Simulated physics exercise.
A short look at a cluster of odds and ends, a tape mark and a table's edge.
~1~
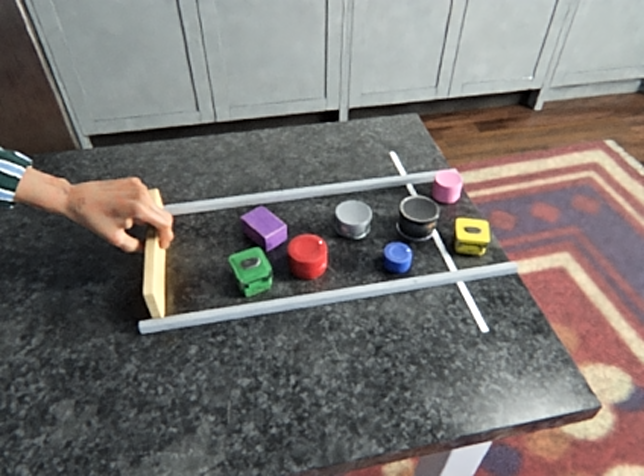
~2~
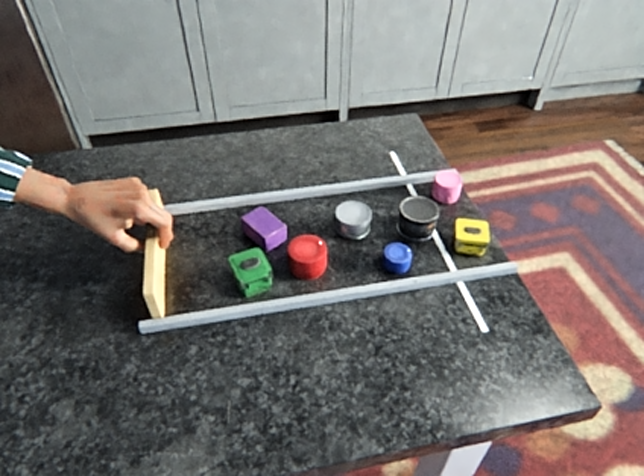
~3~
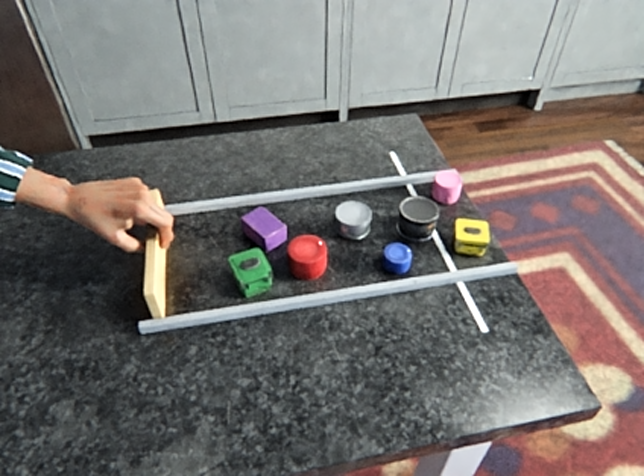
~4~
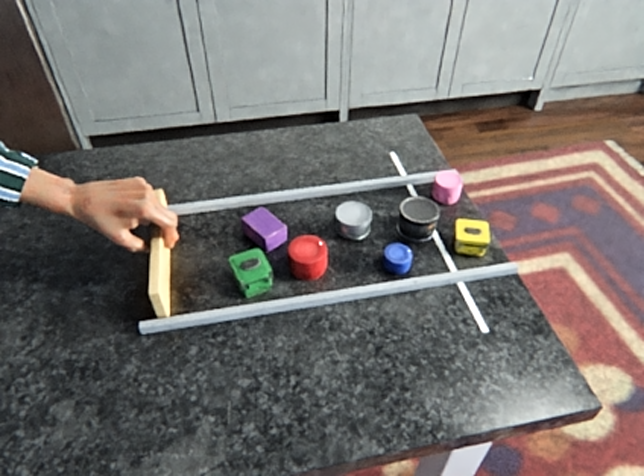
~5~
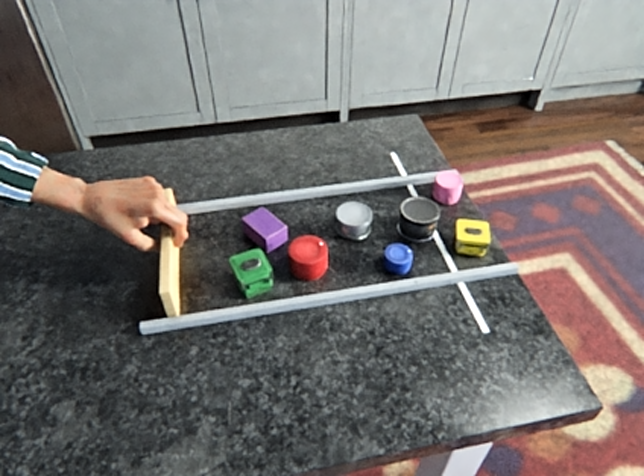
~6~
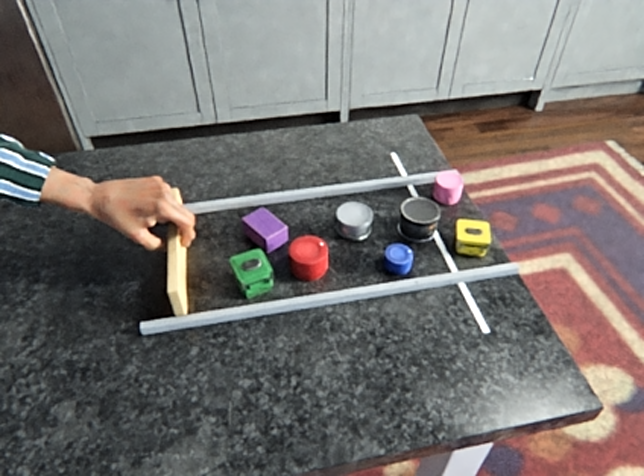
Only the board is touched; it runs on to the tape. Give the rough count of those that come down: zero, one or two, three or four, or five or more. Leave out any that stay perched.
As it turns out, the number that fall off is one or two.
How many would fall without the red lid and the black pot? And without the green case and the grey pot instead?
First 1, then 0.
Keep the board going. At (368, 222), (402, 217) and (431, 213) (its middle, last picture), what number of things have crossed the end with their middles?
It would be 0, 0 and 2.
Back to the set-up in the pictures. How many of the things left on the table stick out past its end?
The number is 2.
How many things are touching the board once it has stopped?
That makes 2.
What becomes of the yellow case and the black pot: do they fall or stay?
The yellow case comes down, the black pot falls.
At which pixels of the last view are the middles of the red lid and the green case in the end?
About (487, 229), and the other about (462, 244).
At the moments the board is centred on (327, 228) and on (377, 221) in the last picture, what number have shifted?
First 5, then 7.
Early on, none off yet; pink lid at rest near (448, 188); yellow case at rest near (471, 239); black pot at rest near (419, 220).
A while later, none off yet; pink lid at rest near (448, 188); yellow case at rest near (471, 239); black pot travelled a little near (429, 220).
Finally, the number that fall off is one or two; lost, black pot and yellow case.
